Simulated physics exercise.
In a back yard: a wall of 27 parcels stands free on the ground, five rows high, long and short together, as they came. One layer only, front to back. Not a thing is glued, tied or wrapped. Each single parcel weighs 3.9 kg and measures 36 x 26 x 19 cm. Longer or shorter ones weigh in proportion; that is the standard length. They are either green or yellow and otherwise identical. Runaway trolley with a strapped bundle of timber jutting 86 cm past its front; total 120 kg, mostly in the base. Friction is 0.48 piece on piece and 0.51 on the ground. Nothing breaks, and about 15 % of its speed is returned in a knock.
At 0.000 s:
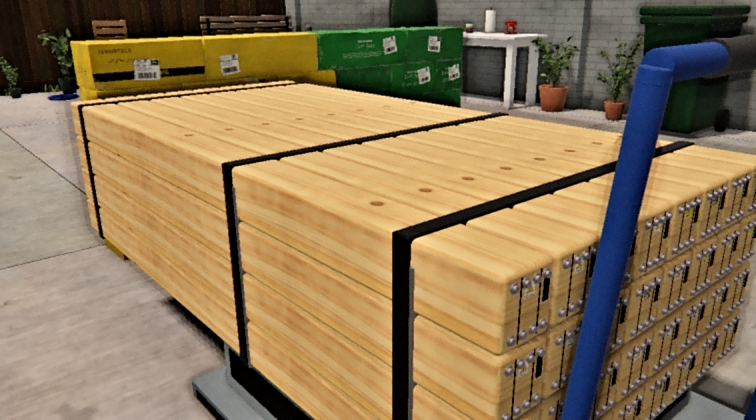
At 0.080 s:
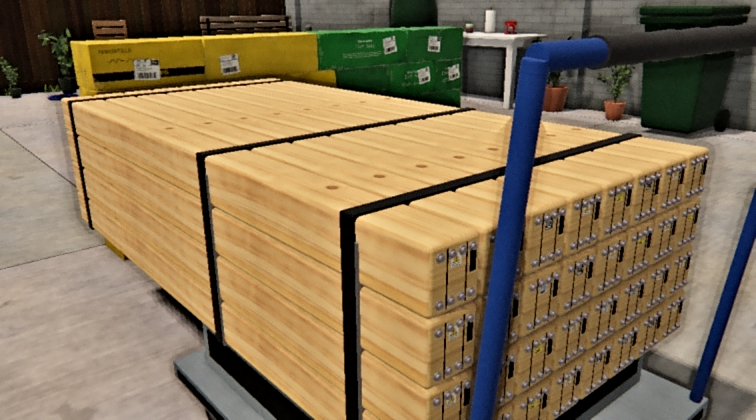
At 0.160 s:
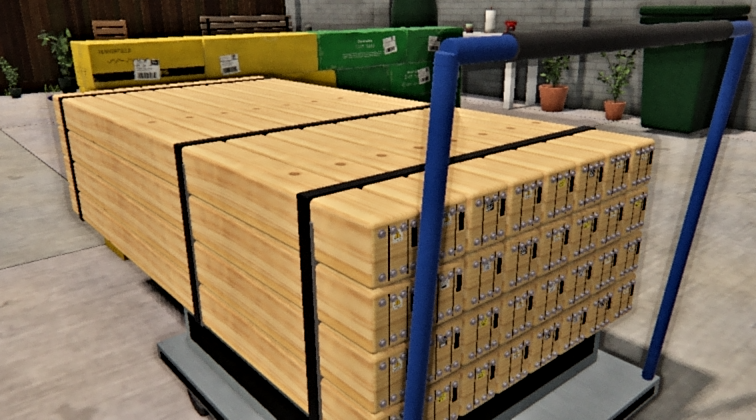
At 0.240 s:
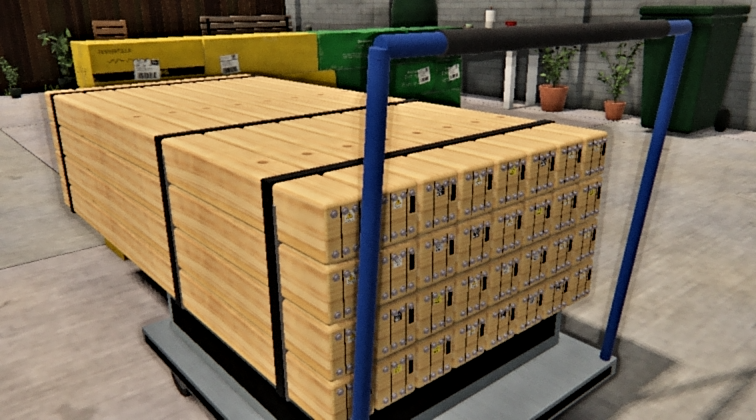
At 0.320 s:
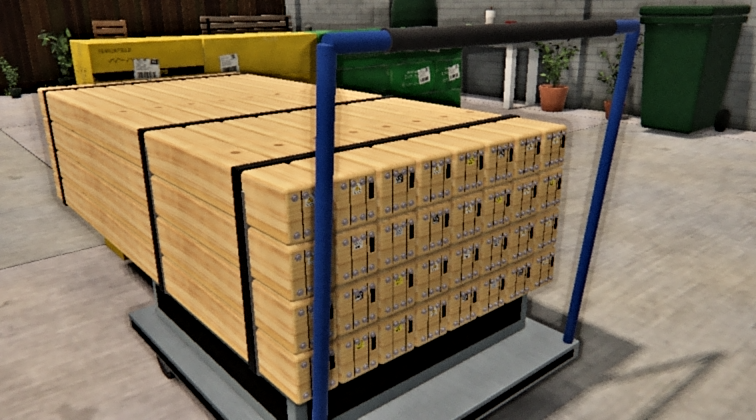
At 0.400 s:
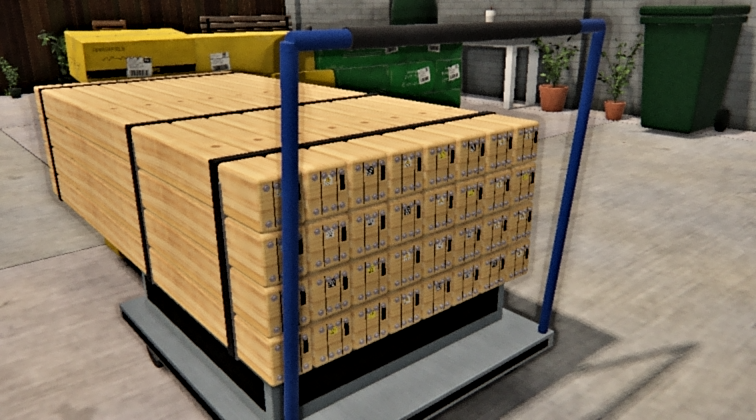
Strapped stack of wooden beams on a blue-handled trolley moving away toward yellow and green parcels, nudging them slightly in a yard.
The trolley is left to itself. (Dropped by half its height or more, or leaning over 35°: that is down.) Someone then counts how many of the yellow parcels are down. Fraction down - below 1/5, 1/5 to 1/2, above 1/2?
Above 1/2.
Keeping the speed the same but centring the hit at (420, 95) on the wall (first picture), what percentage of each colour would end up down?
The yellow ones would be 20 per cent down and the green ones 90 per cent.
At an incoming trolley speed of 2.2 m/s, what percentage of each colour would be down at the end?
Result - yellow: 60%; green: 10%.
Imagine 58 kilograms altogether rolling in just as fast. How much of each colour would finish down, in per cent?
The split would be yellow 60, then green 10 per cent.
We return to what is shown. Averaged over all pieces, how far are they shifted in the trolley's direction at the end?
On average the pieces move some 35 cm.
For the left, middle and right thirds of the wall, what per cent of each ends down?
I'd put it at 80 % left, 40 % middle and 0 % right.
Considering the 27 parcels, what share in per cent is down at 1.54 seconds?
40 per cent.
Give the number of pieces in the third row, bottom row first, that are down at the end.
The answer for that row is 2.
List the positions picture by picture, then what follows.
In the first frame (we follow the side turned to the camera), load (81, 144) 45 cm short of the wall; top yellow parcel (265, 56); top green parcel (366, 49); no piece has moved.
Load (71, 139) 34 cm short of the wall; top yellow parcel (265, 56), in the second frame.
Load (62, 134) 22 cm short of the wall; top yellow parcel (265, 56), in the third frame.
Load (54, 129) 10 cm short of the wall; top yellow parcel (265, 56), in the fourth frame.
Load (46, 124) just touching; top yellow parcel (265, 56), in the fifth frame.
Load (42, 122) 9 cm into the wall's line; top yellow parcel (258, 55) displaced 6 cm; top green parcel (366, 49); steepest lean 8°, the parcel at (144, 62); 9 stirred so far, in the sixth frame.
Around 0.52 s, load 19 cm past the wall's line, still rolling; none of the 16 yellow parcels down (0 of 27 in all colours); top yellow parcel displaced 16 cm; top green parcel displaced 23 mm.
Around 0.76 s, load 33 cm past the wall's line, still rolling; 5 of the 16 yellow parcels down (5 of 27 in all colours); top yellow parcel tipped 21°; top green parcel tipped 15°.
Around 1.04 s, load 47 cm past the wall's line, still rolling; 10 of the 16 yellow parcels down (10 of 27 in all colours); top yellow parcel tipped 68°, 47 cm lower; top green parcel tipped 31°, 57 mm lower.
Around 1.54 s, load 68 cm past the wall's line, still rolling; 10 of the 16 yellow parcels down (11 of 27 in all colours); top yellow parcel upside down; top green parcel on its side.
Finally (4.5 s), load 96 cm past the wall's line, stopped; 10 of the 16 yellow parcels down (11 of 27 in all colours); top yellow parcel upside down; top green parcel on its side. That is 62 per cent. Seen by the last camera, middles, top yellow parcel near (278, 143), top green parcel near (333, 122).
